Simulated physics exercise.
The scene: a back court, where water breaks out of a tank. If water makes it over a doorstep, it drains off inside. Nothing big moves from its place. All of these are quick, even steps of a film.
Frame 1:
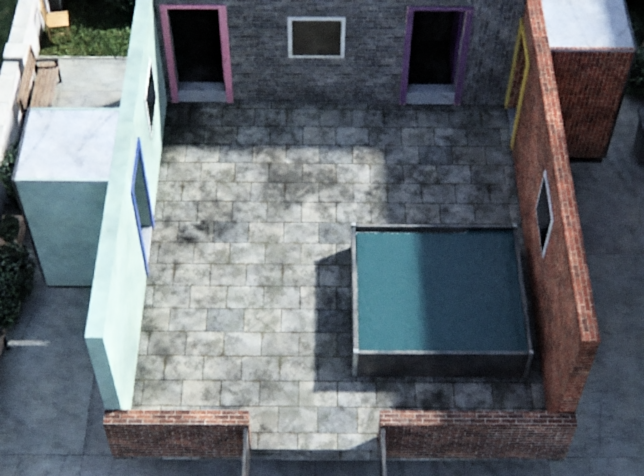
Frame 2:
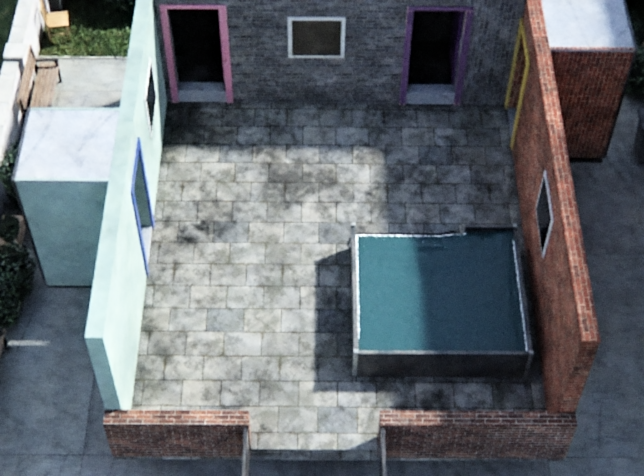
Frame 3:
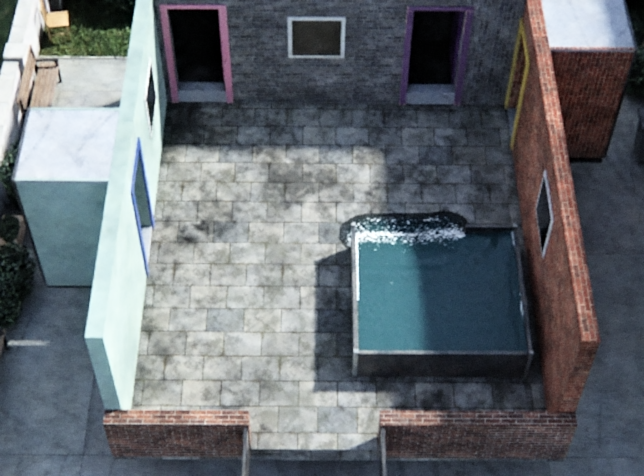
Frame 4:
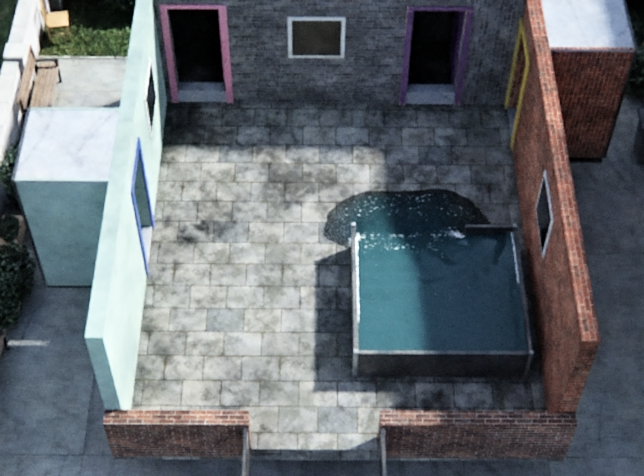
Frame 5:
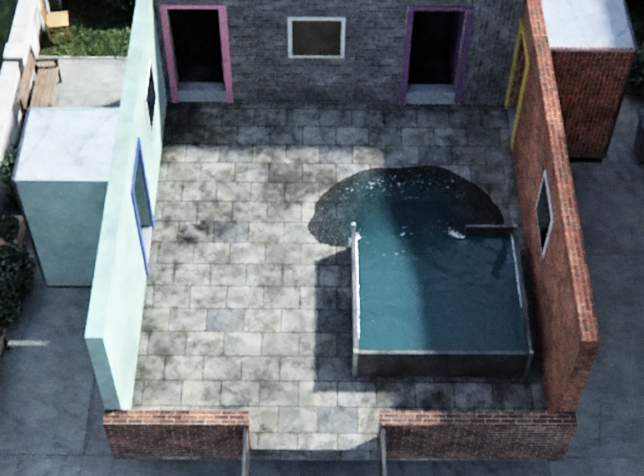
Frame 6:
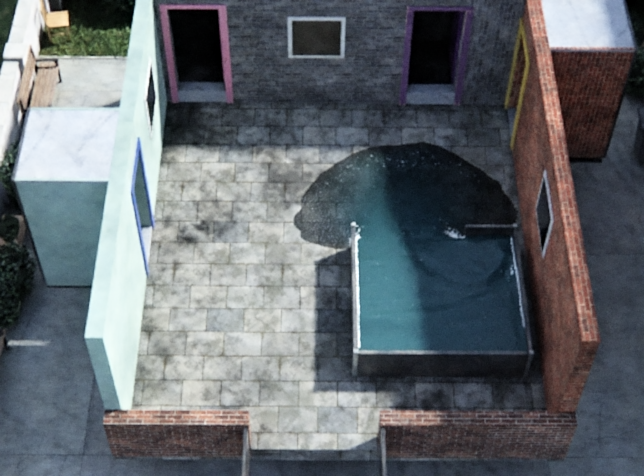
A walled stone courtyard held a tank of still water until the tank's far side gave way, and water poured out through the gap, spreading in a widening dark pool across the paving behind it.
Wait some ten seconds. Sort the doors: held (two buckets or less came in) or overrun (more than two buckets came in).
Sorted: Yellow door overrun, purple door held, pink door held, blue door held.
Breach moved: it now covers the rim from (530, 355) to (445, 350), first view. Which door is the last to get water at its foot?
Answer: The pink one.
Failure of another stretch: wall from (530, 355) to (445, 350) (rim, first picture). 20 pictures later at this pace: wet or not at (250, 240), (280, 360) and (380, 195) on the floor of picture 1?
Unwetted, submerged, unwetted.
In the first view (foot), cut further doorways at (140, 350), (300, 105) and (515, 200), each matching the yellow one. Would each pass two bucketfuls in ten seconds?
Falls short; exceeds the limit; exceeds the limit.
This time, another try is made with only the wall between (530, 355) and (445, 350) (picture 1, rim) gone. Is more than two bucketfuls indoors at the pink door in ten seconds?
Note on pink - it keeps within bounds.
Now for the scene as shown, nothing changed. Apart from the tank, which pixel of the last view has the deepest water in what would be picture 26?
At about (177, 105).
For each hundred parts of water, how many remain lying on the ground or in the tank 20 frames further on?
96 per cent.
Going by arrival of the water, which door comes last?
Answer - the blue-painted one.
A moment on, water covers 30 % of the floor; the yellow door wet at the sill, nothing in, the purple door wet at the sill, nothing in, the pink door not reached, the blue door not reached.
Next, water covers 40 % of the floor; the yellow door under two buckets in, the purple door wet at the sill, nothing in, the pink door not reached, the blue door not reached.
Then, water covers 45 % of the floor; the yellow door far over two buckets in, the purple door wet at the sill, nothing in, the pink door wet at the sill, nothing in, the blue door not reached.
Later, water covers 75 % of the floor; the yellow door far over two buckets in, the purple door wet at the sill, nothing in, the pink door wet at the sill, nothing in, the blue door wet at the sill, nothing in.
In the end, water covers 95 % of the floor; the yellow door far over two buckets in, the purple door wet at the sill, nothing in, the pink door wet at the sill, nothing in, the blue door wet at the sill, nothing in.
